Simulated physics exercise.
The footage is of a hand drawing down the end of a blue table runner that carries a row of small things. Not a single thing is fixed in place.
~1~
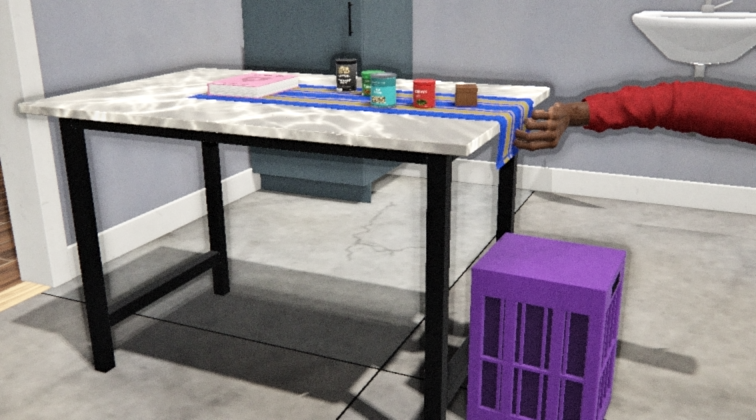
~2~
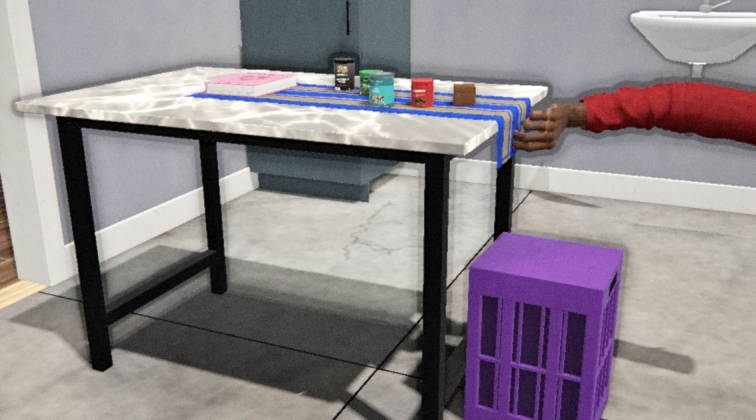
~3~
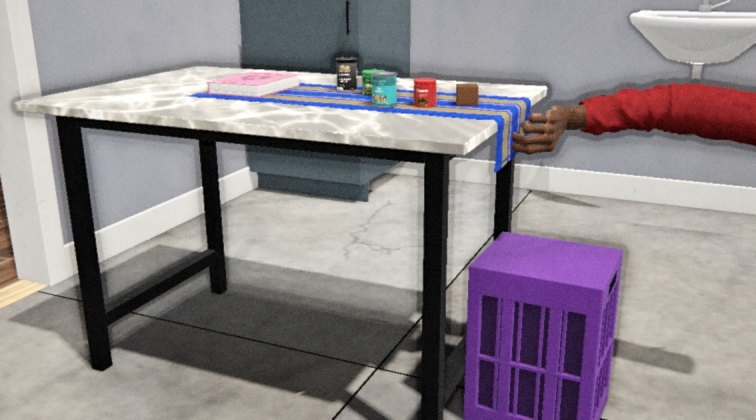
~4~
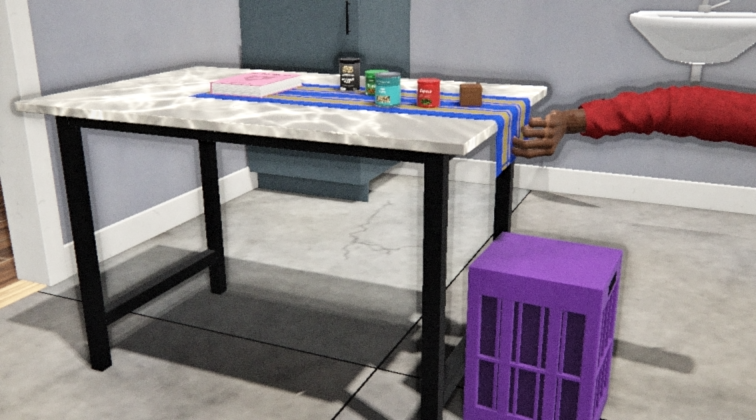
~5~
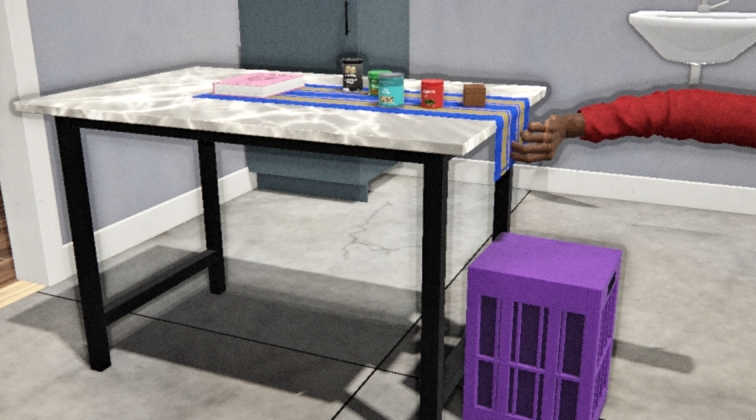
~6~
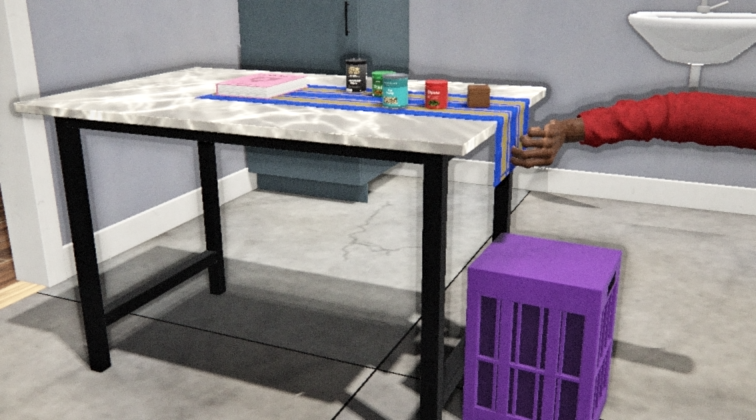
At the start, a hand in a red sleeve grips the end of a blue striped runner on a marble-topped table, beside a purple crate. The hand then draws the cloth slowly downward, and the brown cube, red pot, turquoise can, green pot and black can riding on it shift slightly right.
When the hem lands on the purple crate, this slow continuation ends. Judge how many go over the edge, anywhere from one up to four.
The answer is two.
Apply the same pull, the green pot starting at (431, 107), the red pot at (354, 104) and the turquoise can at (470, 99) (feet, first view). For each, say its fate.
Result - the green pot comes off, the red pot stays put, and the turquoise can comes off.
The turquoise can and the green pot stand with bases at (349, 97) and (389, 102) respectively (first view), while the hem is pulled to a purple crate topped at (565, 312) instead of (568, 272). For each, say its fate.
The turquoise can stays put; the green pot is lost.
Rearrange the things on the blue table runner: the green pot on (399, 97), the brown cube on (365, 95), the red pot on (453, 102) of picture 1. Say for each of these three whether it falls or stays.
The green pot stays put, the brown cube stays put, and the red pot topples down.
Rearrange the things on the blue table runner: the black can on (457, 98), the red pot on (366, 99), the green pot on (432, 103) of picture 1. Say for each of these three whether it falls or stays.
Black can: Goes. Red pot: Stays. Green pot: Goes.
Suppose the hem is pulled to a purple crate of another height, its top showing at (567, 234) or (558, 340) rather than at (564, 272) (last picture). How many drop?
The first gives 1, the second 4.
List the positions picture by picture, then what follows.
Hem (497, 170); brown cube (466, 86); red pot (424, 81); turquoise can (383, 74); green pot (373, 72); black can (346, 60); top of the crate (568, 272), in the first frame.
Hem (496, 170); brown cube (465, 85), in the second frame.
Hem (494, 172); red pot (425, 80), in the third frame.
Hem (496, 177); turquoise can (388, 74); top of the crate (565, 271), in the fourth frame.
Hem (494, 182); green pot (380, 72), in the fifth frame.
Hem (494, 187); brown cube (479, 86); red pot (437, 81); turquoise can (395, 75); green pot (384, 73); black can (356, 60), in the sixth frame.
Early on, hem near (511, 226); brown cube gone.
Midway, hem on the crate; brown cube and red pot gone.
Finally, hem on the crate; brown cube and red pot gone. The table loses two.
